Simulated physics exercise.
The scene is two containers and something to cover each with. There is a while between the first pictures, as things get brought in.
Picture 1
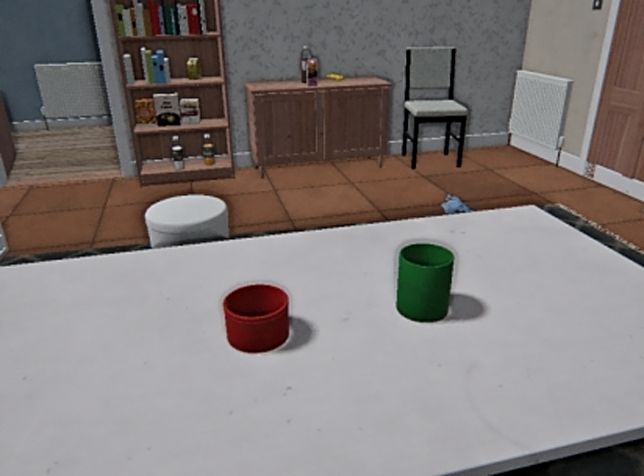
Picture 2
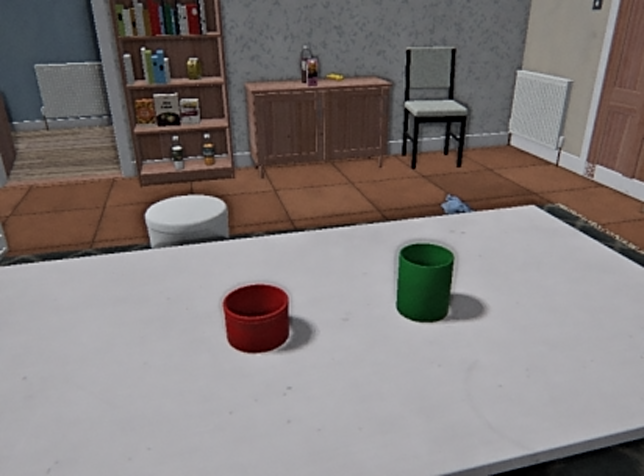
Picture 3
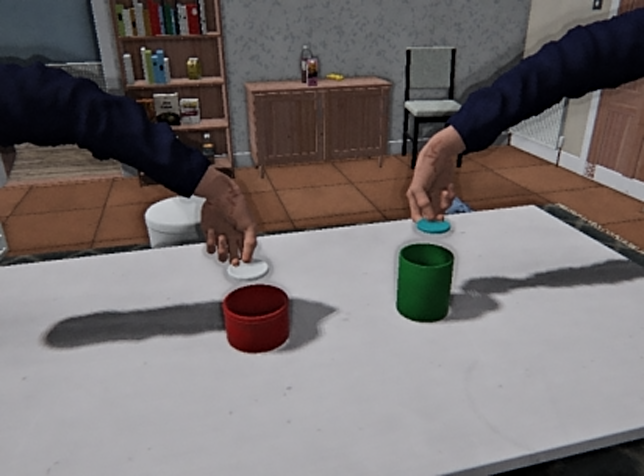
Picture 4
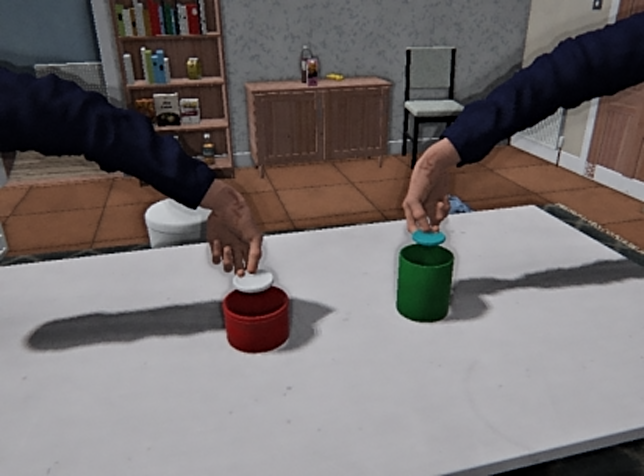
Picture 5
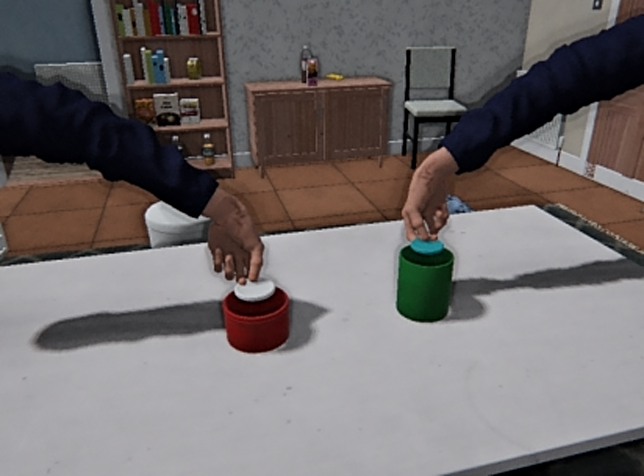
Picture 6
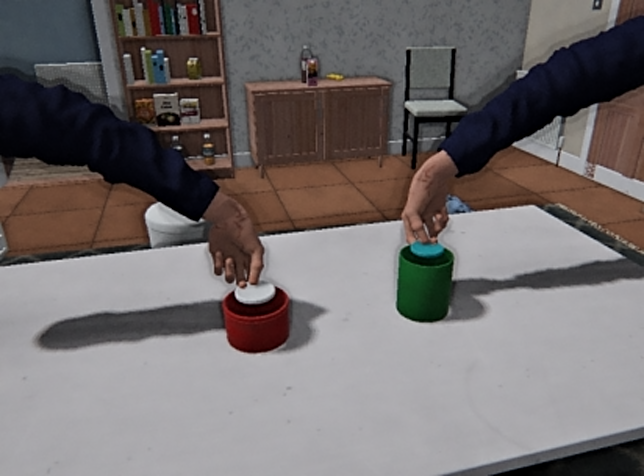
In a living room, two hands reach in over a white table, lowering a white disc onto a red container and a turquoise one onto a green container.
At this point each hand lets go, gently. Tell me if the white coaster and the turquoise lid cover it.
In the end watch the white coaster go in, watch the turquoise lid go in.
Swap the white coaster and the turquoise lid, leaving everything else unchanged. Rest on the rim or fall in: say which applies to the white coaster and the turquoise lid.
The white coaster slides in, and the turquoise lid slides in.
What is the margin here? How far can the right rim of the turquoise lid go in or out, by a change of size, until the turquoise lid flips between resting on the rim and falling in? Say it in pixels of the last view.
I'd say close to 8 pixels, heading right.
Then, 0.14 s later than the last frame, white coaster shifted about its own width near (257, 316); turquoise lid shifted about its own width near (425, 273).
When it is over, the white coaster drops inside, near (258, 330); the turquoise lid drops inside, near (422, 304).
